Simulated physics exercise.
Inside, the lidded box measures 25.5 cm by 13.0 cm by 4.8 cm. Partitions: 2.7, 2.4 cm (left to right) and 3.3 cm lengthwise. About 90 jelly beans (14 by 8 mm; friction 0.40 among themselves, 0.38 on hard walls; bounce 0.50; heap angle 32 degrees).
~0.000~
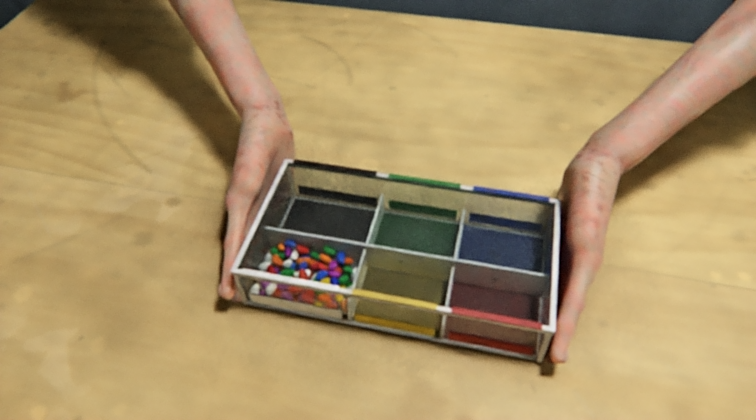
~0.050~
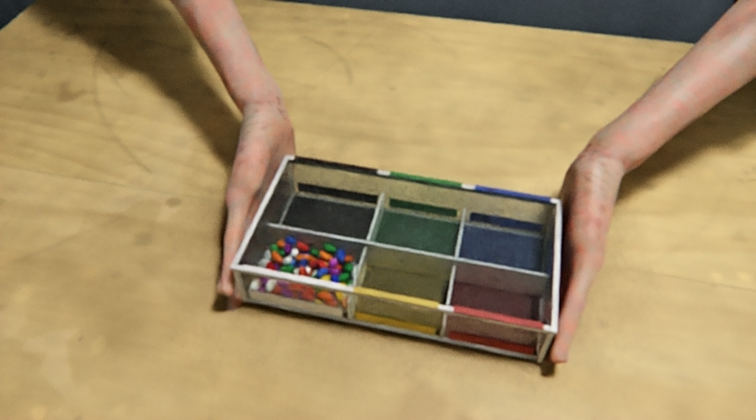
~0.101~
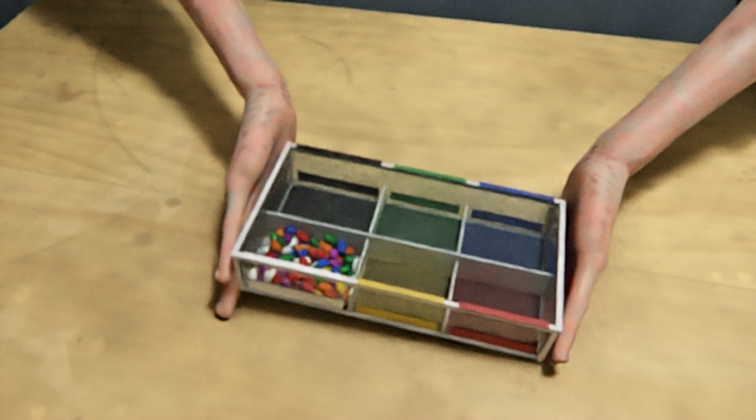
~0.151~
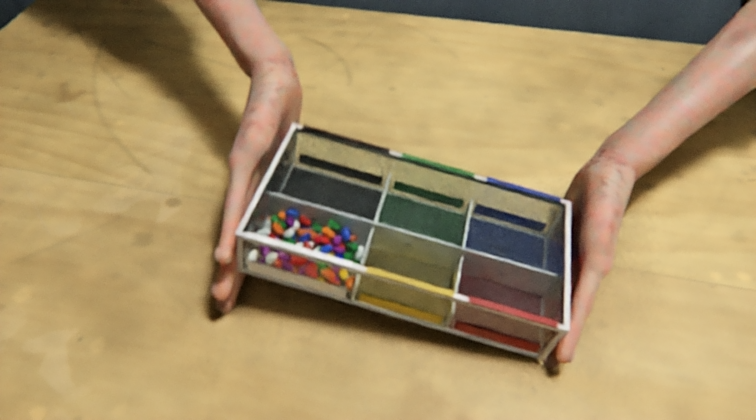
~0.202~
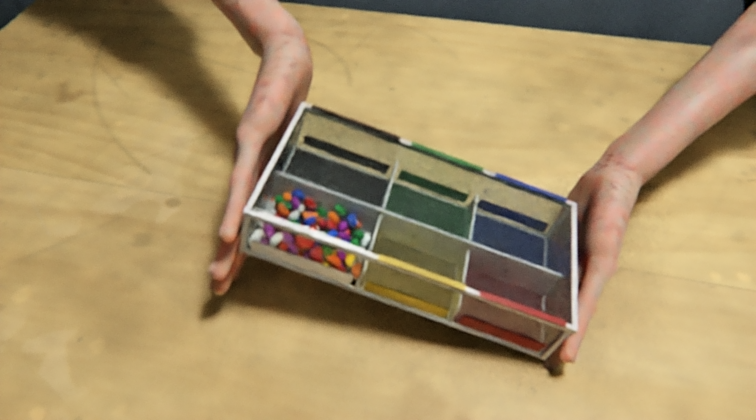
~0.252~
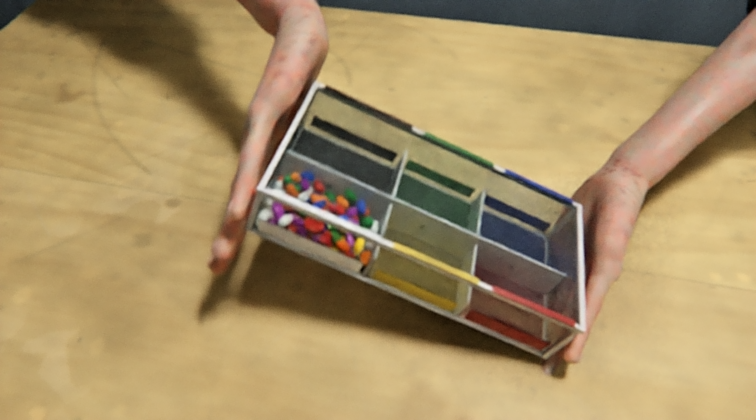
On a wooden table, two hands tilting a clear six-compartment box, raising its left side with colourful jelly beans in one section.
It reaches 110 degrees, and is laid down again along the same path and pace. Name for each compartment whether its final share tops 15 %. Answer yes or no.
Red yes, blue yes, green no, yellow no, white no, black no.
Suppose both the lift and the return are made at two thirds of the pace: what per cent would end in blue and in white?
Blue 45, white 0.
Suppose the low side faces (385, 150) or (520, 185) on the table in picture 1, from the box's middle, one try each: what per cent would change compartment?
About 60 and 75 per cent.
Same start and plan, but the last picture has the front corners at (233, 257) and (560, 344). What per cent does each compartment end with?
Red 25, blue 0, green 0, yellow 5, white 75, black 0.
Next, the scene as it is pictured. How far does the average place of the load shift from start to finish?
Some 18.5 cm.
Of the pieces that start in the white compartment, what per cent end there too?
Some 0 per cent.
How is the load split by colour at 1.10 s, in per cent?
Red 30, blue 25, green 5, yellow 25, white 15, black 0.
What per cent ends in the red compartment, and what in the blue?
Red 50, blue 45.
After 1.10 s, tilt 110 degrees; red 30 %, blue 25 %, green 5 %, yellow 25 %, white 15 %.
After 1.67 s, tilt 47 degrees; red 50 %, blue 45 %.
After 2.29 s, tilt 0 degrees; red 50 %, blue 45 %.
By 2.8 s all is still; red 50 %, blue 45 %, green 0 %, yellow 0 %, white 0 %, black 0 %.
